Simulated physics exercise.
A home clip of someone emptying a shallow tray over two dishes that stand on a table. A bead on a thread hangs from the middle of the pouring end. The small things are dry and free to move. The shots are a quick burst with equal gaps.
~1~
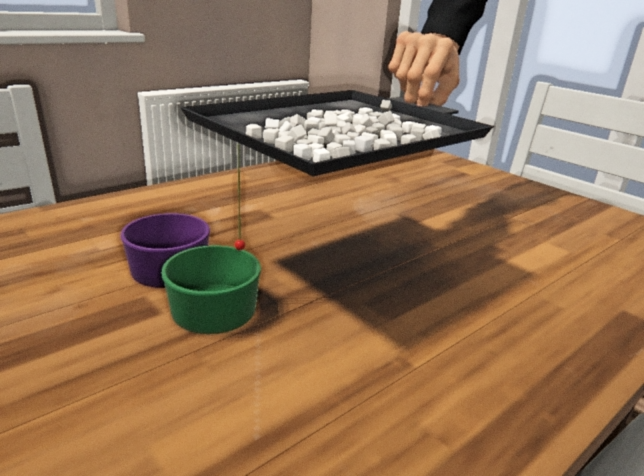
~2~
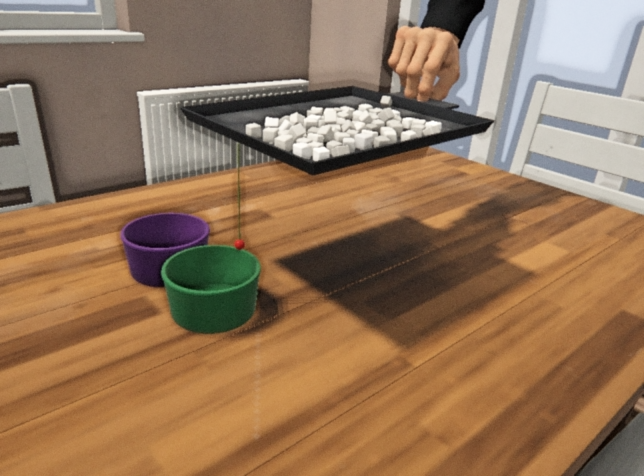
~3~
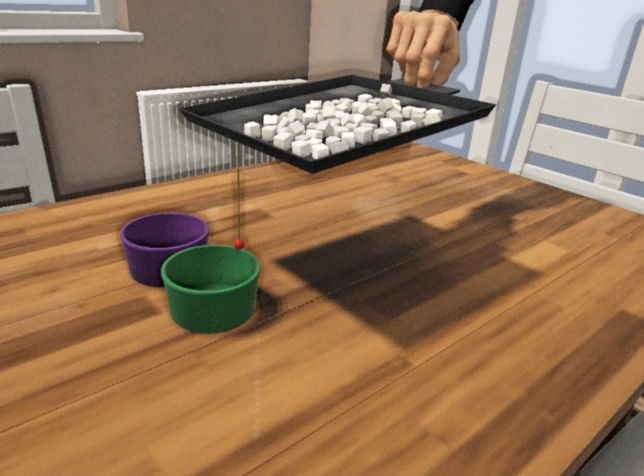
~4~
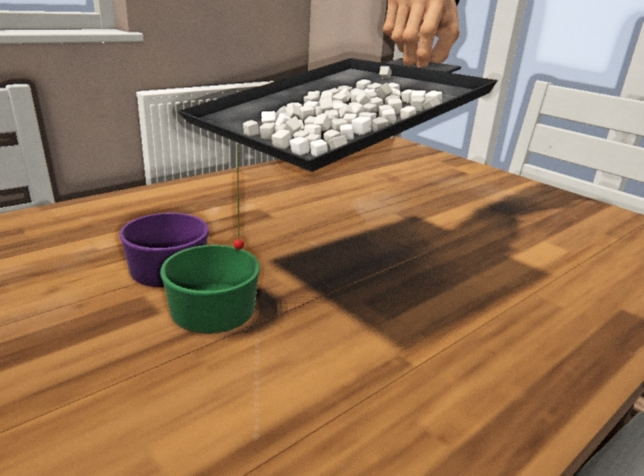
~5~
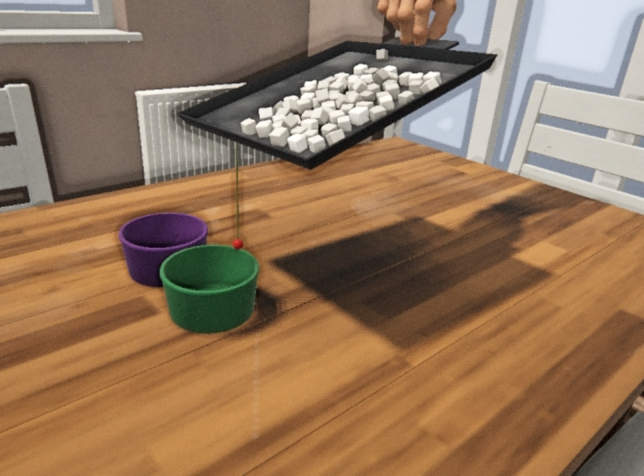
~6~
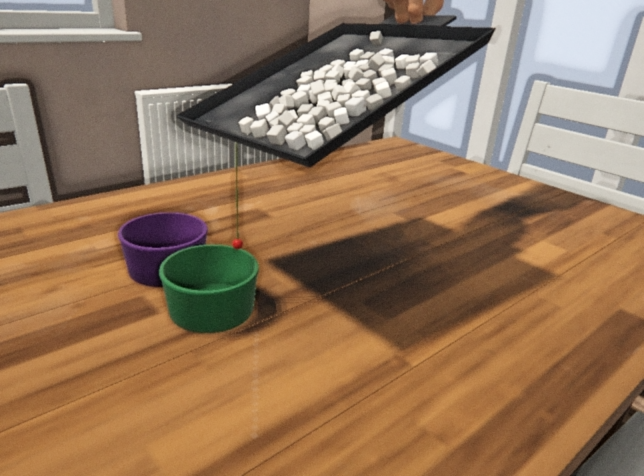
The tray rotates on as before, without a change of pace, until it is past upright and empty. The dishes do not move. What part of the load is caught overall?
They take the larger part between them.
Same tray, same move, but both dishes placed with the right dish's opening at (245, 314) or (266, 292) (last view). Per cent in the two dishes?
The first gives 50 %, the second 30 %.
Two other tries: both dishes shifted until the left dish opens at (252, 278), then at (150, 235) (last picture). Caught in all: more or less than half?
At the first place less than half, at the second over half.
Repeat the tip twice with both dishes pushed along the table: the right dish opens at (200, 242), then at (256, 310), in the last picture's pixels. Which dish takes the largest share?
At the first place the right one, at the second left.
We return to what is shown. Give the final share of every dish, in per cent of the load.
The left dish has 40 per cent, the right dish has 20.
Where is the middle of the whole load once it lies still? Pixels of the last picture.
Around (172, 280).
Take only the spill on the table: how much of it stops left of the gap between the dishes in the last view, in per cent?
Roughly 70 in a hundred.
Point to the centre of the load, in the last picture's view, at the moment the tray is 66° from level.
At about (244, 111).
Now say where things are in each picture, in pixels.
In the first frame, corners of the pouring end at (188, 108) and (314, 160), level; middle of the load at (340, 130), sugar cubes; left dish at (128, 257); right dish at (171, 299); bead on its thread at (240, 245).
In the second frame, corners of the pouring end at (187, 107) and (313, 159), level; middle of the load at (340, 127).
In the third frame, corners of the pouring end at (186, 108) and (312, 158), tipped barely, lowest at the left corner; middle of the load at (339, 121).
In the fourth frame, corners of the pouring end at (185, 110) and (310, 156), tipped a little, lowest at the left corner; middle of the load at (338, 111).
In the fifth frame, corners of the pouring end at (184, 112) and (308, 155), tipped clearly, lowest at the left corner; middle of the load at (355, 101).
In the sixth frame, corners of the pouring end at (183, 114) and (305, 153), tipped clearly, lowest at the left corner; middle of the load at (351, 90); left dish at (126, 256); right dish at (168, 299).
Soon, tray tipped steeply; nearly all on the tray; a small part in the air.
A while on, tray tipped past a quarter turn; a stray few on the tray; about a quarter in the right dish; about a third in the left dish; about a quarter outside both; about a quarter in the air.
Towards the end, tray tipped past a quarter turn; about a quarter in the right dish; about half in the left dish; about a third outside both.
Finally, tray tipped past a quarter turn; about a quarter in the right dish; about half in the left dish; about a third outside both.
